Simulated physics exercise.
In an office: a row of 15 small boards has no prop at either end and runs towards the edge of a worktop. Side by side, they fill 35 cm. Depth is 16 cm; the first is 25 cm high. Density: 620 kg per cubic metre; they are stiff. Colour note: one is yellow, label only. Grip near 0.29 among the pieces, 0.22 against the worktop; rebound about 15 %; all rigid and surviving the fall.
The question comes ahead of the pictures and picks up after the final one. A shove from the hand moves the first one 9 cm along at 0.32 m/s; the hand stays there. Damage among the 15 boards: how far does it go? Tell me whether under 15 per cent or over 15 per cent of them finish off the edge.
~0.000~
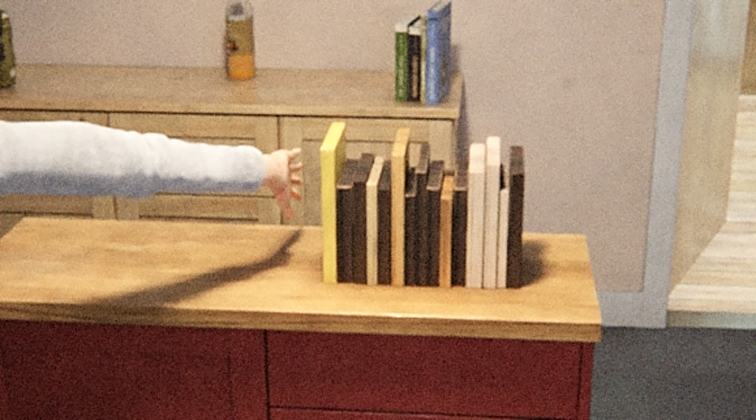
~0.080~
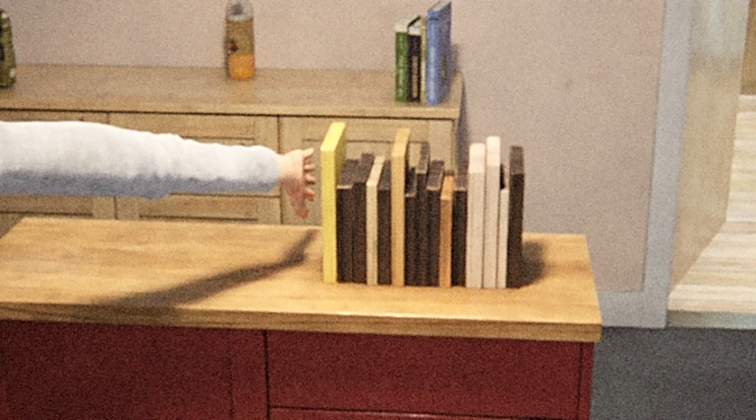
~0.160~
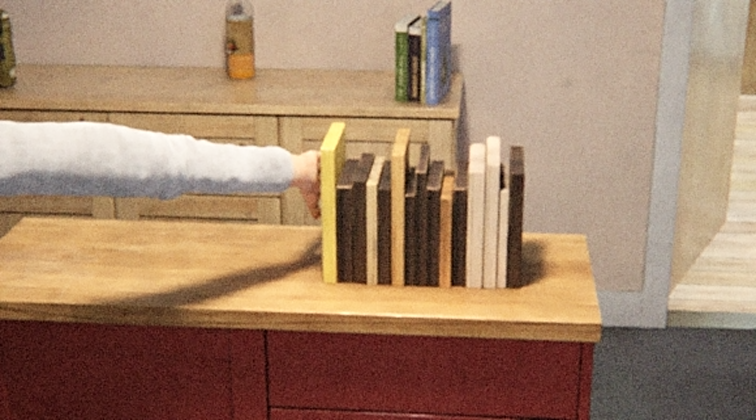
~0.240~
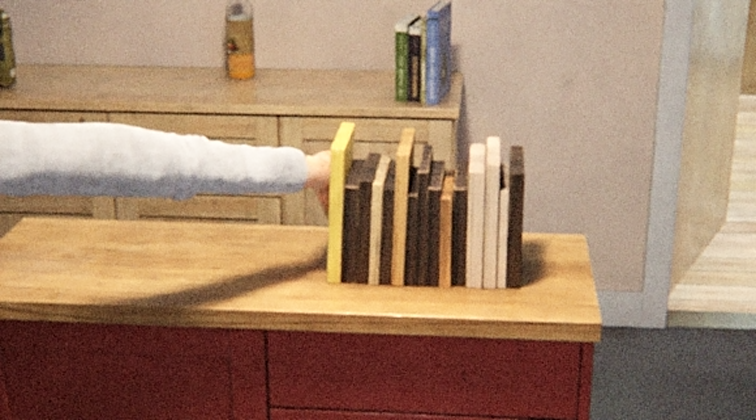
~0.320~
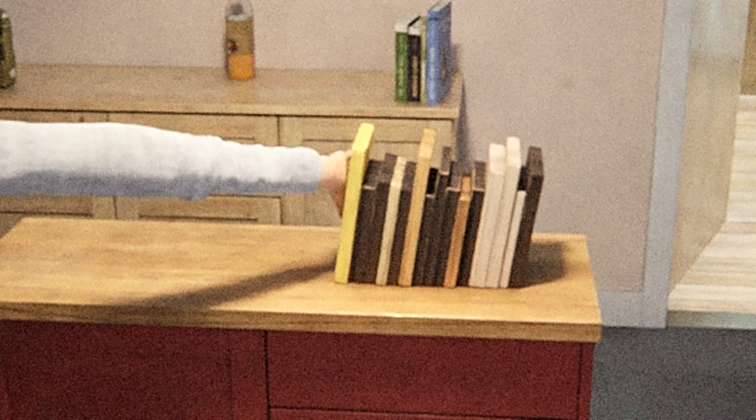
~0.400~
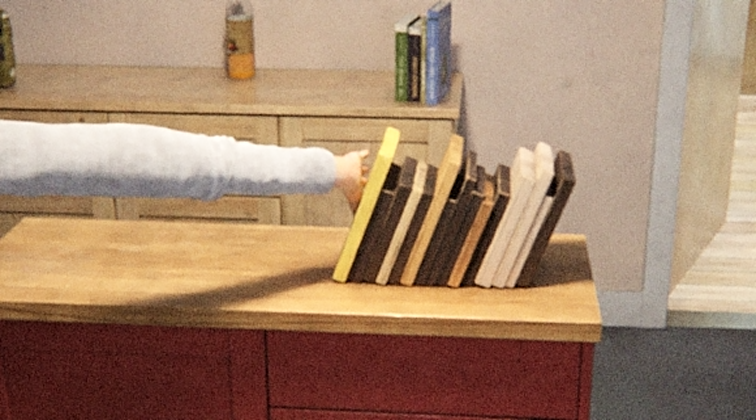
The share off the edge is over 15 per cent.
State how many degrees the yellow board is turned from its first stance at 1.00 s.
Measured against how it began, the tilt is near 80 degrees.
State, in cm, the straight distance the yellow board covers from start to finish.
Yellow 30.
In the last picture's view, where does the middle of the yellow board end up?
About pixel (191, 256).
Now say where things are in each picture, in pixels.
In the first picture (pixels give the middle of a visible side), hand (275, 173) 6 cm from the first; yellow board (329, 218); none has stirred.
In the second picture, hand (290, 173) 38 mm from the first; yellow board (329, 218).
In the third picture, hand (304, 174) 13 mm from the first; yellow board (329, 218).
In the fourth picture, hand (318, 174) 13 mm in; yellow board (335, 218).
In the fifth picture, hand (332, 175) 38 mm in; yellow board (349, 218) 8° from how it stood; steepest lean 9°, the board at (526, 232); movement in 15 of them.
In the sixth picture, hand (347, 175) 6 cm in; yellow board (362, 219) 20° from how it stood; steepest lean 20°, the board at (545, 235); movement in 15 of them.
After 0.62 s, none of the 15 boards off the edge, 15 disturbed; yellow board 52° from how it stood.
After 1.00 s, 4 of the 15 boards off the edge; yellow board on its side.
In the end (1.6 s), 4 of the 15 boards off the edge; yellow board on its side. That is 27 per cent. From the last view, middles, yellow board near (191, 256).
